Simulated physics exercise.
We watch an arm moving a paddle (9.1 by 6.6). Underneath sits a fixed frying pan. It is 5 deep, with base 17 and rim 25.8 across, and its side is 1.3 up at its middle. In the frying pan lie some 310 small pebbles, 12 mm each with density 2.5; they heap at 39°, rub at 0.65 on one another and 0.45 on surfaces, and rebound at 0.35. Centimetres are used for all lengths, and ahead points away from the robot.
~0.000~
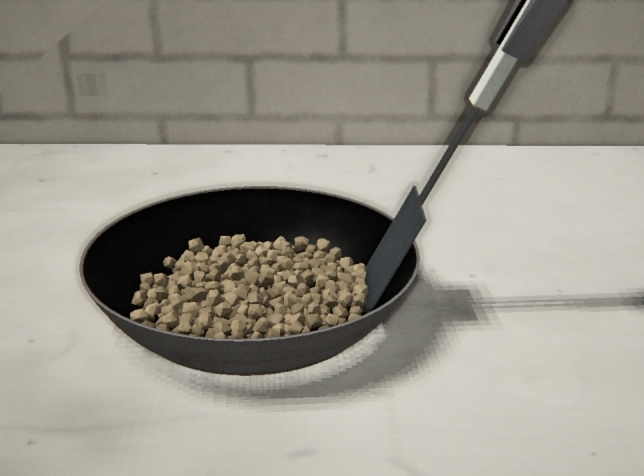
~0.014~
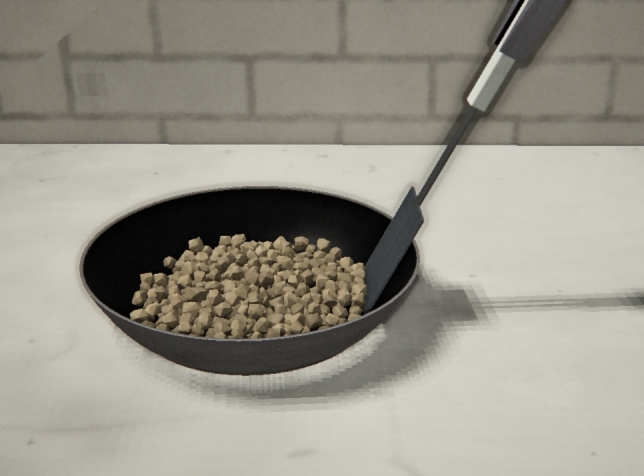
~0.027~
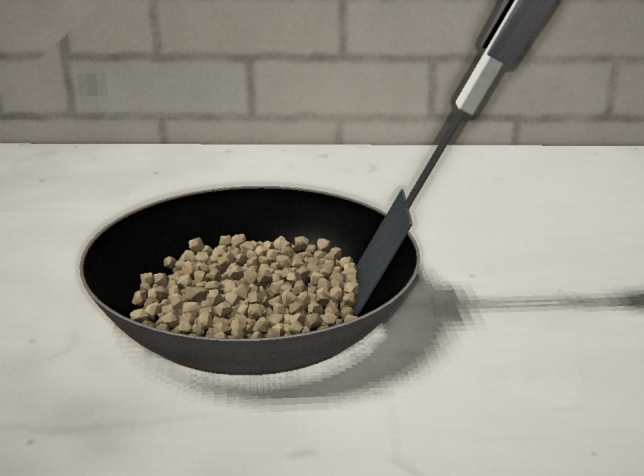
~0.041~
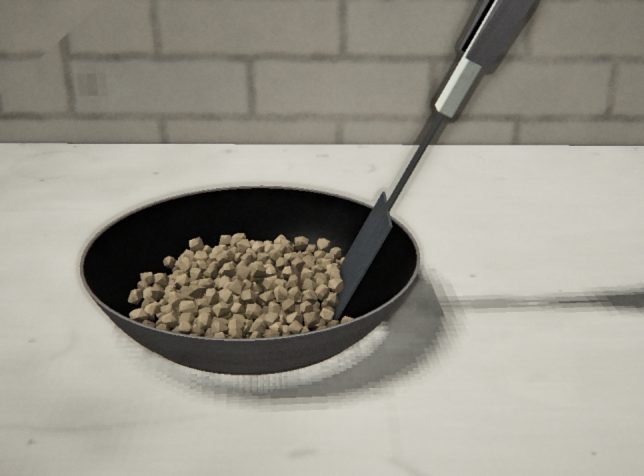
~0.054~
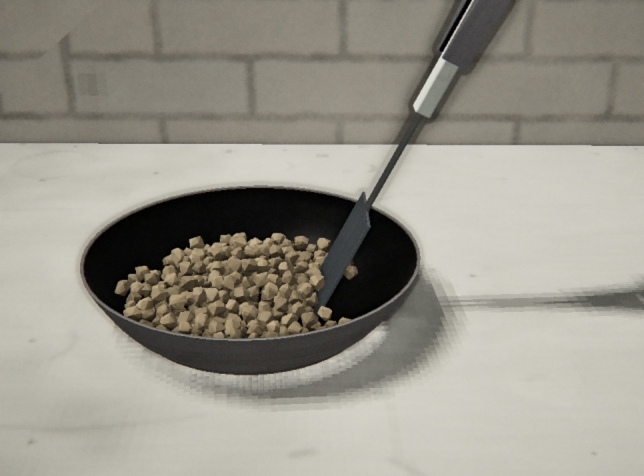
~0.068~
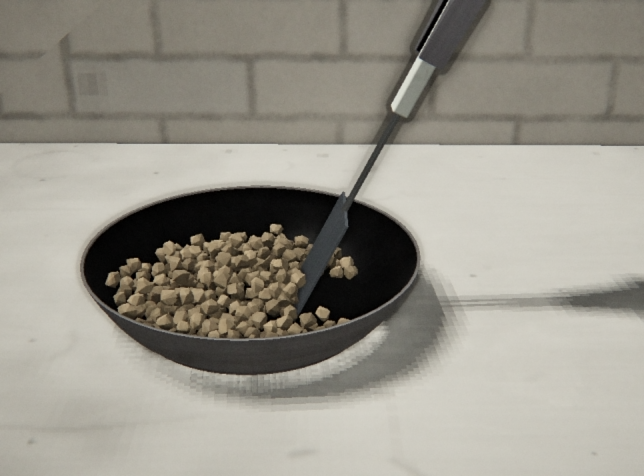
Dark spatula sweeping leftward through small tan pebbles in a black frying pan, pushing the heap left while a few slip behind.
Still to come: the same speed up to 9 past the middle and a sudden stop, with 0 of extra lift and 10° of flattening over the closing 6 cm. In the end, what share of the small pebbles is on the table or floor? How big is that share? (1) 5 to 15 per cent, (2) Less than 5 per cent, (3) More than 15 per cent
More than 15 per cent.
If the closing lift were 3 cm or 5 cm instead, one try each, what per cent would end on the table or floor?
25 and 15 per cent.
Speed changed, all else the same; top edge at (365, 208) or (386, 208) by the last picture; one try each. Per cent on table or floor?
Around 15 per cent, then around 10 per cent.
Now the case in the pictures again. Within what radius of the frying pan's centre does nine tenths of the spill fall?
That distance is around 30 cm.
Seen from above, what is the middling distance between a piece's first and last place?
About 6 centimetres.
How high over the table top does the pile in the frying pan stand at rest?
5.0 cm.
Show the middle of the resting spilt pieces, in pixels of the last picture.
Roughly (23, 299).
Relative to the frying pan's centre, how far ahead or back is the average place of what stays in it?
Offset: About 3.5 cm, ahead.
By 0.10 s, sloping 64°, highest piece 6 above the table; 309 in the frying pan.
By 0.13 s, sloping 61°, highest piece 7 above the table; 309 in the frying pan.
By 0.35 s, sloping 54°, highest piece 12 above the table; 228 in the frying pan, 37 on the table or floor, 44 on the blade or in flight.
By 1.40 s, sloping 54°, highest piece 5 above the table; 226 in the frying pan, 83 on the table or floor.
Final count, 226 in the frying pan, 83 on the table or floor. That is 27 % on the table or floor.
